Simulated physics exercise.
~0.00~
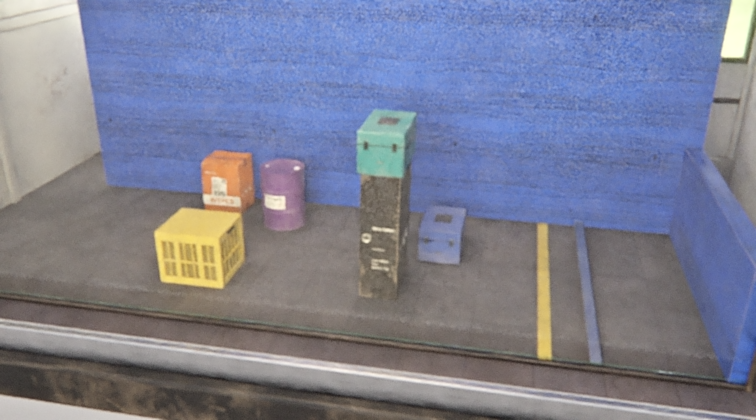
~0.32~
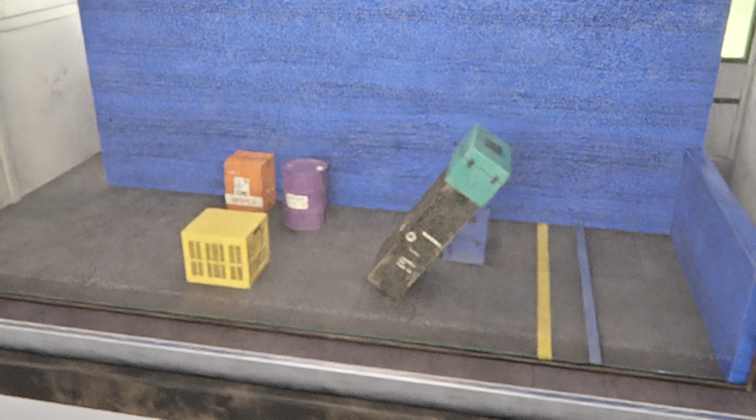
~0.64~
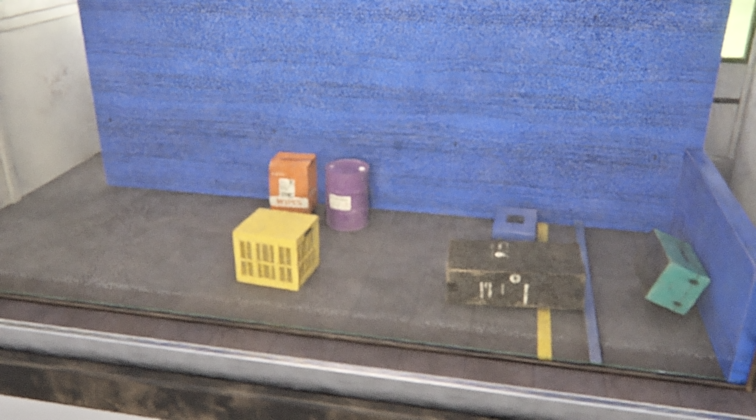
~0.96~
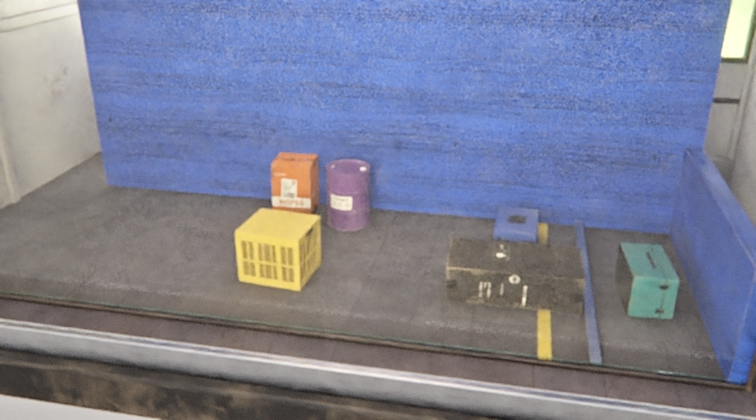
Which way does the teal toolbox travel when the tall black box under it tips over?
It travels to the right, coming off the black box and ending up near the blue wall on that side.
